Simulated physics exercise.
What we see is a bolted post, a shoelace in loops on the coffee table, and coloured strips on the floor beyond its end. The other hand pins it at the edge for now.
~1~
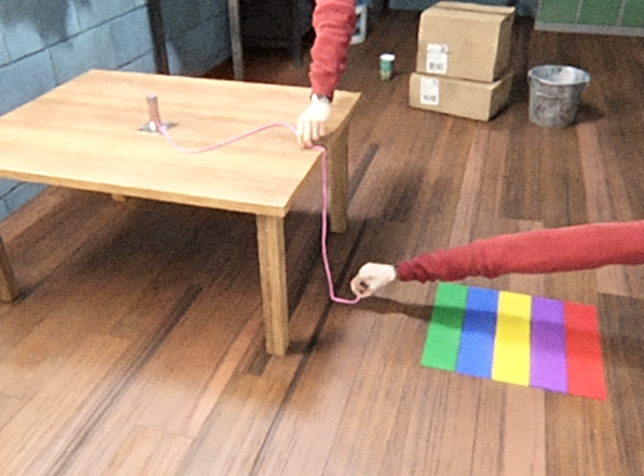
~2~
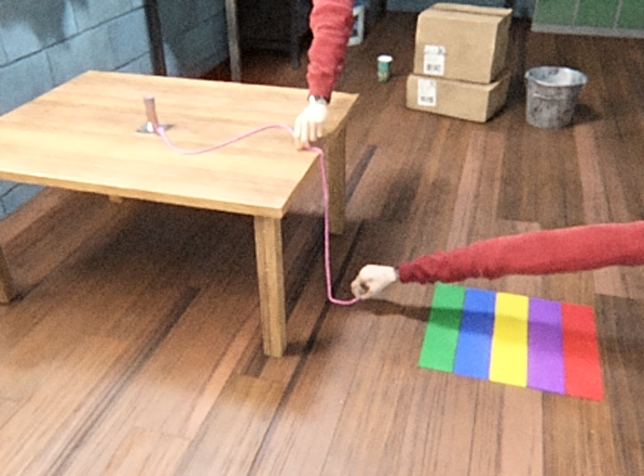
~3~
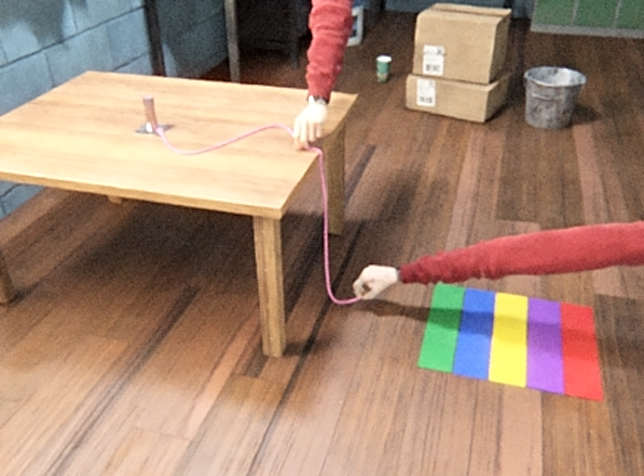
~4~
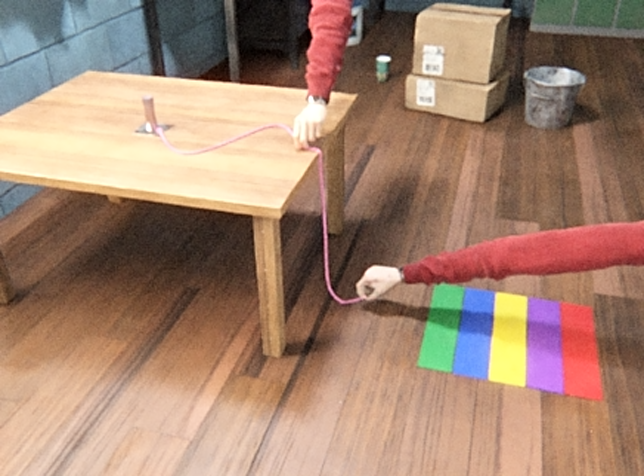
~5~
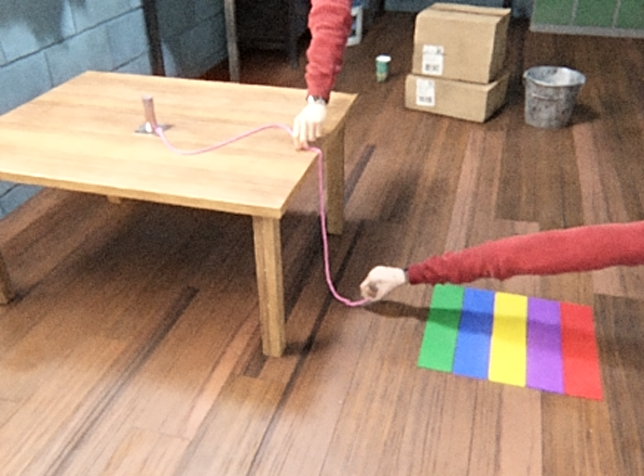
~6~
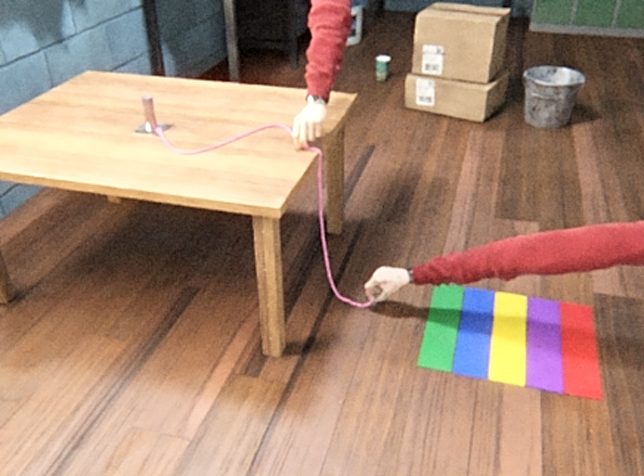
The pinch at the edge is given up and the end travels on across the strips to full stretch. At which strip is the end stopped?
It halts on the red strip.
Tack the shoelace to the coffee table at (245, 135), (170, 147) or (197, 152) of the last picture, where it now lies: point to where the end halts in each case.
About (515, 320), (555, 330) and (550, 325).
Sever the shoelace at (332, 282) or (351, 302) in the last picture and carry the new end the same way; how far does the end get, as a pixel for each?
About (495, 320) and (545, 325).
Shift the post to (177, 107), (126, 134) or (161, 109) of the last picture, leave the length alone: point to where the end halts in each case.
About (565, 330), (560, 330) and (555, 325).
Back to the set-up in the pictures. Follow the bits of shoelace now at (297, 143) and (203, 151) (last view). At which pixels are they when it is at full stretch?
At (375, 187), then (240, 139).
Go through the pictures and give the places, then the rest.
In the first frame, end (360, 294); green (441, 351); blue (475, 357); yellow (512, 364); purple (548, 371); red (586, 378).
In the second frame, end (360, 296); shoelace through (168, 143) (223, 145) (284, 126) (316, 150) (326, 220) (328, 278).
In the third frame, end (362, 296).
In the fourth frame, end (365, 297); shoelace through (167, 143) (222, 145) (283, 126) (315, 150) (324, 220) (327, 278).
In the fifth frame, end (369, 297).
In the sixth frame, end (374, 298); shoelace through (166, 143) (222, 145) (282, 126) (315, 150) (321, 219) (330, 278).
Early on, end near (513, 321); over yellow.
Midway, end near (557, 328); over purple.
At the end of the slack, end near (582, 332); over red. Over red.
